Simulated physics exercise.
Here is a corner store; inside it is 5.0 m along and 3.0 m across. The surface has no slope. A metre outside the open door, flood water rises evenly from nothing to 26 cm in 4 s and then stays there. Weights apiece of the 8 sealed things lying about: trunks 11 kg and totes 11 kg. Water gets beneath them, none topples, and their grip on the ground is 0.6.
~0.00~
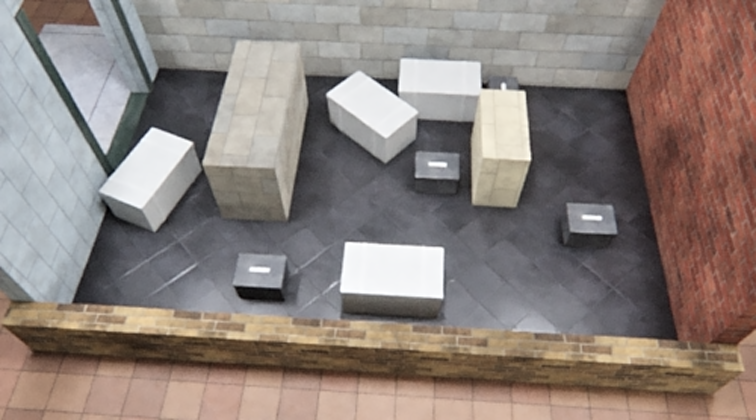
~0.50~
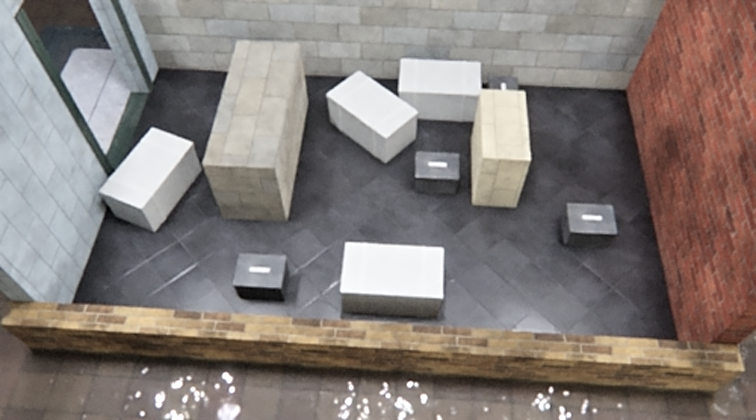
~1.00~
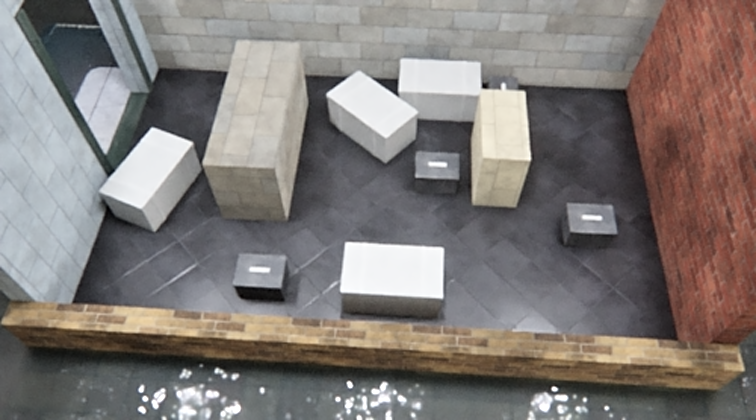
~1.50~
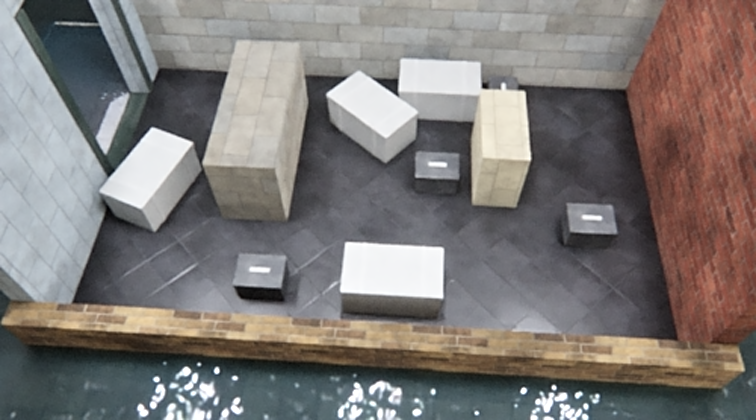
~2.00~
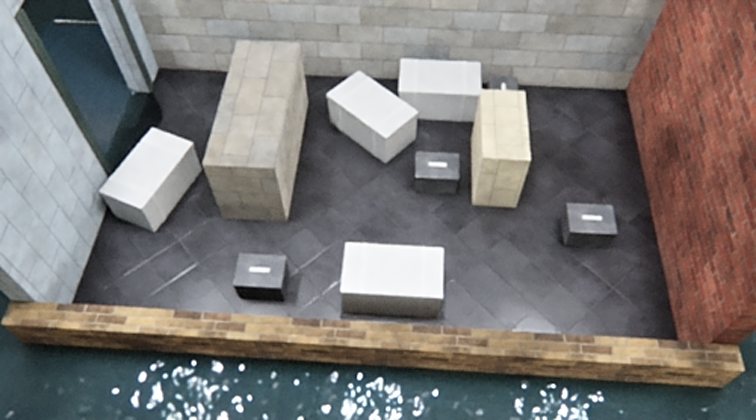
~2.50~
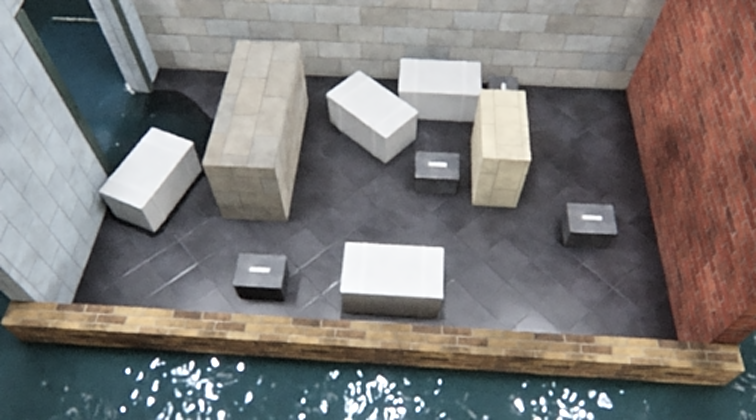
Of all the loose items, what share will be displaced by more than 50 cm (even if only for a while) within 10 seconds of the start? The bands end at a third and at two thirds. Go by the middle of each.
It is one to two thirds.
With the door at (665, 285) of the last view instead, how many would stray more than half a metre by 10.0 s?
In that case 3 of them.
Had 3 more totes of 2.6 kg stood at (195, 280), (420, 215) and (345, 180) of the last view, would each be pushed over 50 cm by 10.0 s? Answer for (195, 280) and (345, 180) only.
In that order: Past it, less.
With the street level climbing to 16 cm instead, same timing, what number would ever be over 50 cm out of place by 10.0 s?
Then 1.
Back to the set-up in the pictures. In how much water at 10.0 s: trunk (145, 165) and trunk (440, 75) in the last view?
About 16 and 8 cm.
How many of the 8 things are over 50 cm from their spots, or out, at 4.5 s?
By then 1.
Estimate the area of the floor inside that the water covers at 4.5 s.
About 4.5 m2.
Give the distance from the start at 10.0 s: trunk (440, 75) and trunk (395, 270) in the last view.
In that order: 40 cm, 100 cm.
After 3.5 s 0 of 8 are over 50 cm from their spots; 0 afloat.
After 4.5 s 1 of 8 are over 50 cm from their spots; 0 afloat.
After 7.0 s 1 of 8 are over 50 cm from their spots; 2 afloat.
After 10.0 s 3 of 8 are over 50 cm from their spots, and 4 have been at some point; 5 afloat.
